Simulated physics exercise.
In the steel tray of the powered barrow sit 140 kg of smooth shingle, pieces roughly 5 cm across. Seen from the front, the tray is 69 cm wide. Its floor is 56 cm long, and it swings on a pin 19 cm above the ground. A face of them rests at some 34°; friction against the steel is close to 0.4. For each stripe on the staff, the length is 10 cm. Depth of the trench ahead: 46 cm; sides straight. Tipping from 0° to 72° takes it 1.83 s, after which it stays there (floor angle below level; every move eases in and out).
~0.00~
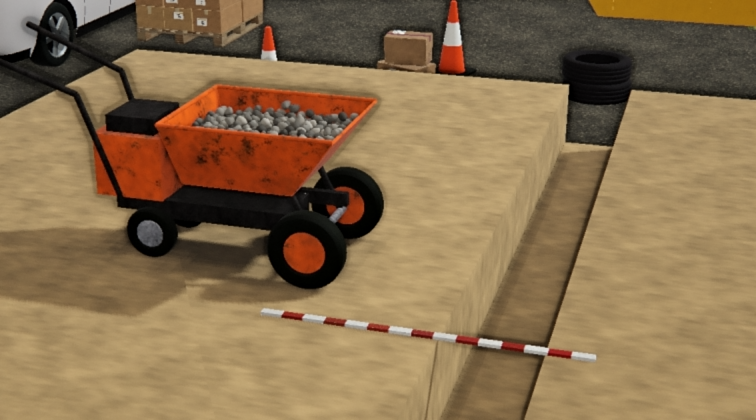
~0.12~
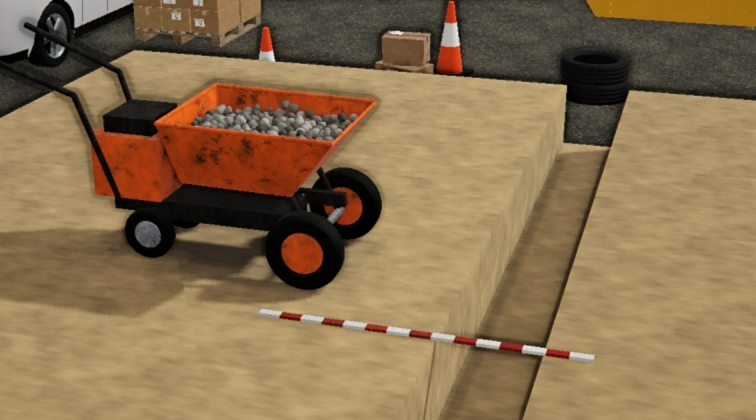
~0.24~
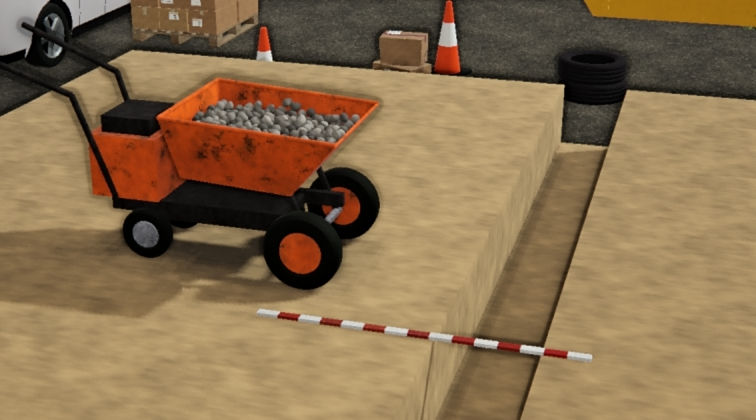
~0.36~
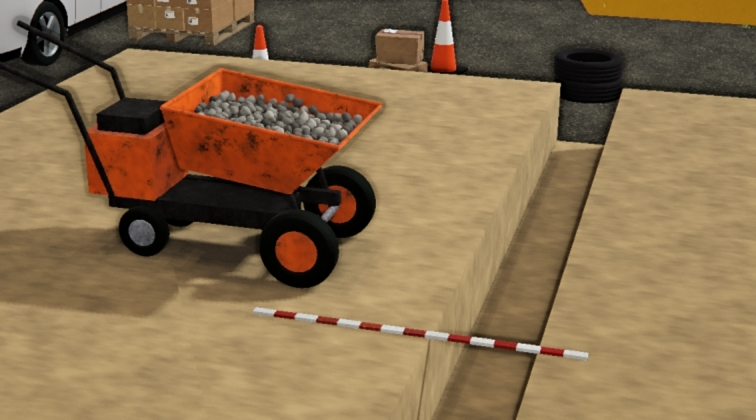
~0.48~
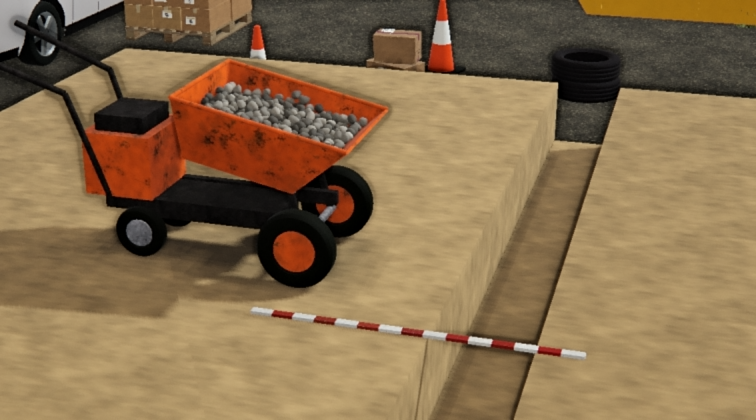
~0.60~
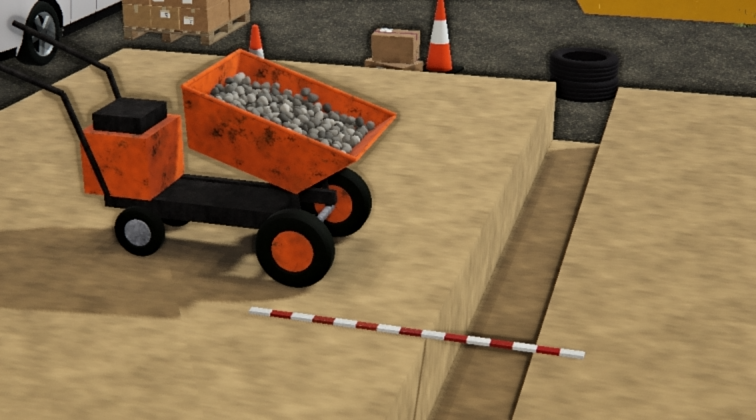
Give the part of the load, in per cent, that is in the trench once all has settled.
Close to 97 in a hundred.
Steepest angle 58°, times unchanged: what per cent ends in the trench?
Roughly 60 per cent would end in the trench.
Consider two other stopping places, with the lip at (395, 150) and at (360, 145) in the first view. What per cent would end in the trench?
Near 85 then near 100 percent.
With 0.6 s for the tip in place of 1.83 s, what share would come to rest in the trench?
Expected share: Around 100%.
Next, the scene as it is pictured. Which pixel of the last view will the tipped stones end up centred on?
(505, 353).
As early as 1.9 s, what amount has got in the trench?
Some 55 per cent of the load by that point.
After 1.4 s the floor is at 61°; 99 % in the tray, 1 % short of the trench; the foremost stones are at (432, 227).
After 1.9 s the floor is at 72°; 36 % in the tray, 8 % short of the trench, 55 % in the trench; the foremost stones are at (544, 363).
After 2.3 s the floor is at 72°; 12 % in the tray, 8 % short of the trench, 80 % in the trench; the foremost stones are at (542, 367).
After 4.2 s the floor is at 72°; 0 % in the tray, 3 % short of the trench, 97 % in the trench; the foremost stones are at (541, 368).
